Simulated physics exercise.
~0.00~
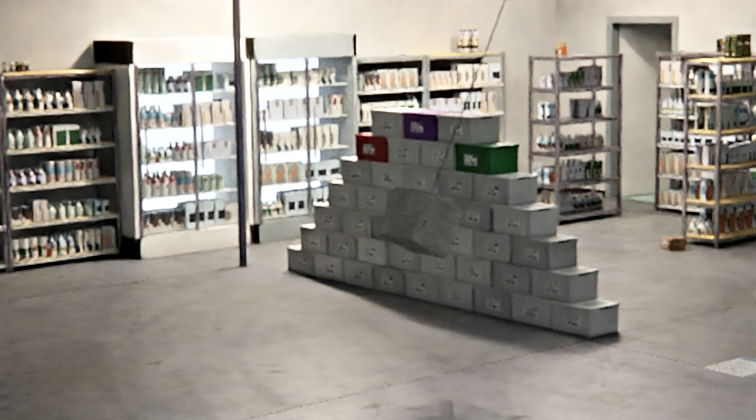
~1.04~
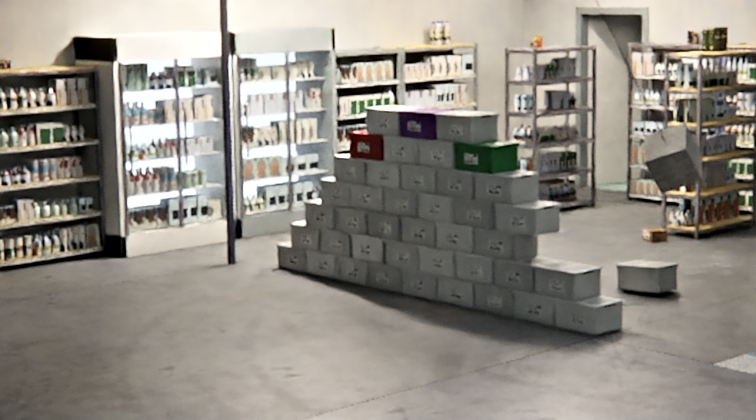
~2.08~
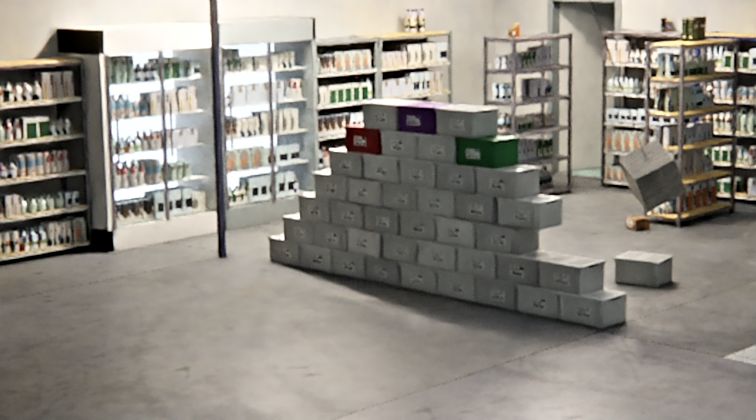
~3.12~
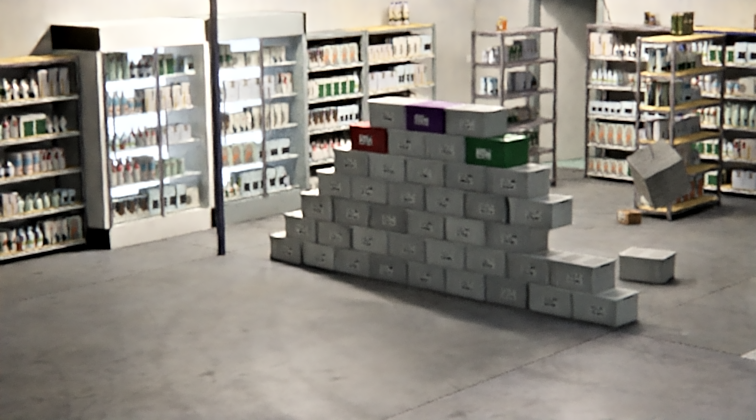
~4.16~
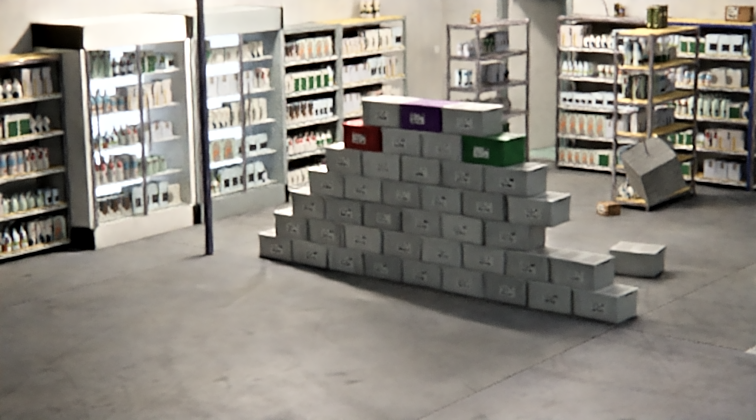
In the video, a gray block swings into a stepped wall of lidded gray totes and passes to the right, knocking one tote to the floor, while the wall stays standing with its purple, red and green totes in place.
